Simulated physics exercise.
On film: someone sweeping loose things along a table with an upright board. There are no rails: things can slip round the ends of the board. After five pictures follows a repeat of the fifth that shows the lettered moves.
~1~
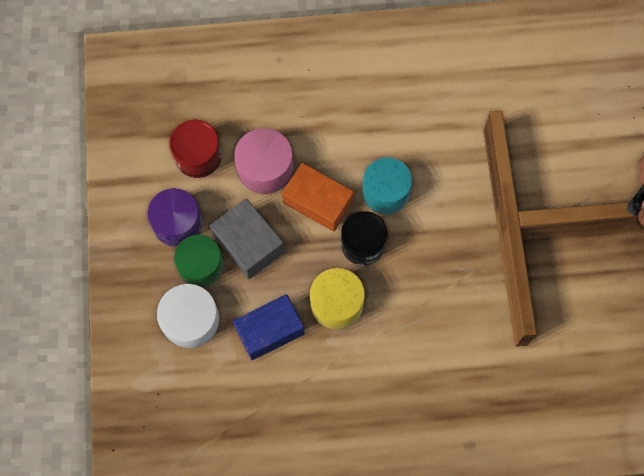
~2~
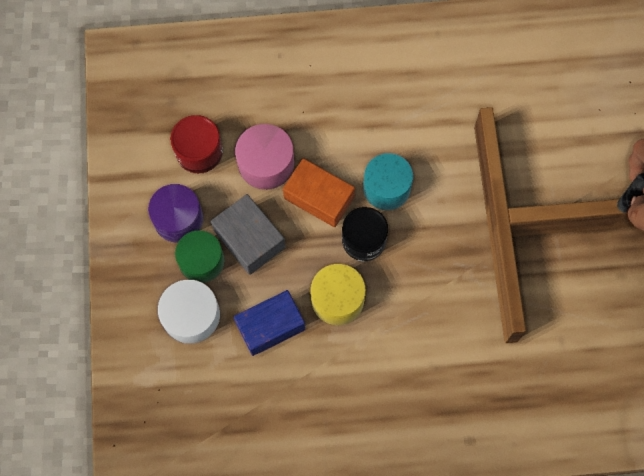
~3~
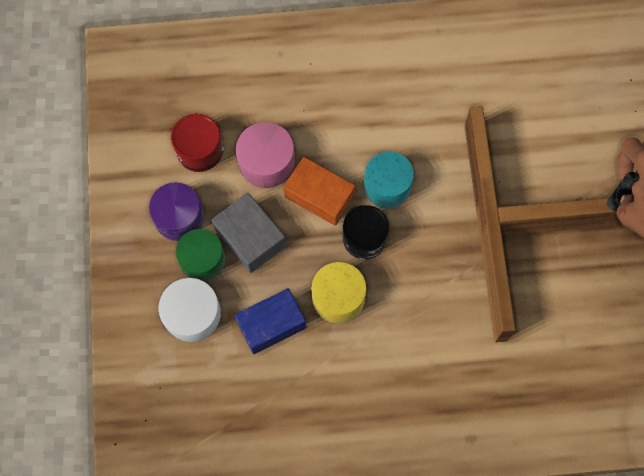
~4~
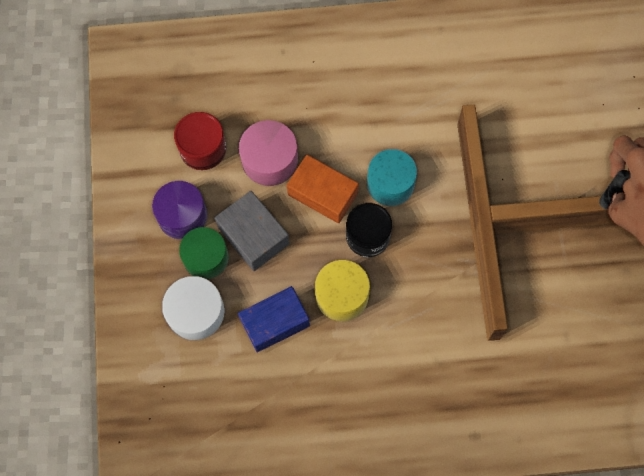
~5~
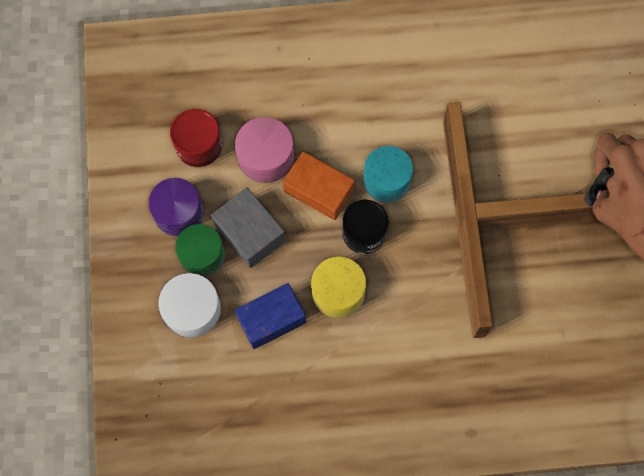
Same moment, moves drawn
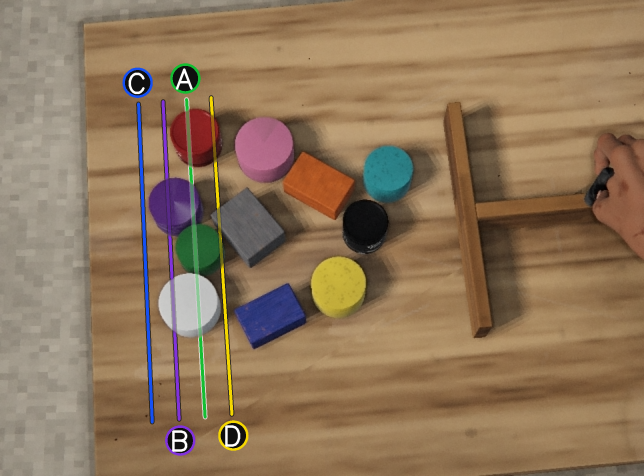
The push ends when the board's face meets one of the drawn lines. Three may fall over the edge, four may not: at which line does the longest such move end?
At B, and not beyond.
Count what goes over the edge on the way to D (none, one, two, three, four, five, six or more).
The count is none.
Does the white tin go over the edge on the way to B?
No.
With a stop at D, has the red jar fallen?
No.
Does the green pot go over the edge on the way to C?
By then, yes.
On the marked copy, A at (195, 251); B at (171, 253); C at (145, 255); D at (221, 248).
With B. Early on, board (362, 220); yellow pot (333, 288); orange block (285, 201).
Further on, board (255, 230); green pot (135, 278); purple tin (132, 200).
At the end, board (170, 238); purple tin over the edge; green pot over the edge; three fallen.
As for the rest, A is within the limit but short; C drops four; D is within the limit but short.
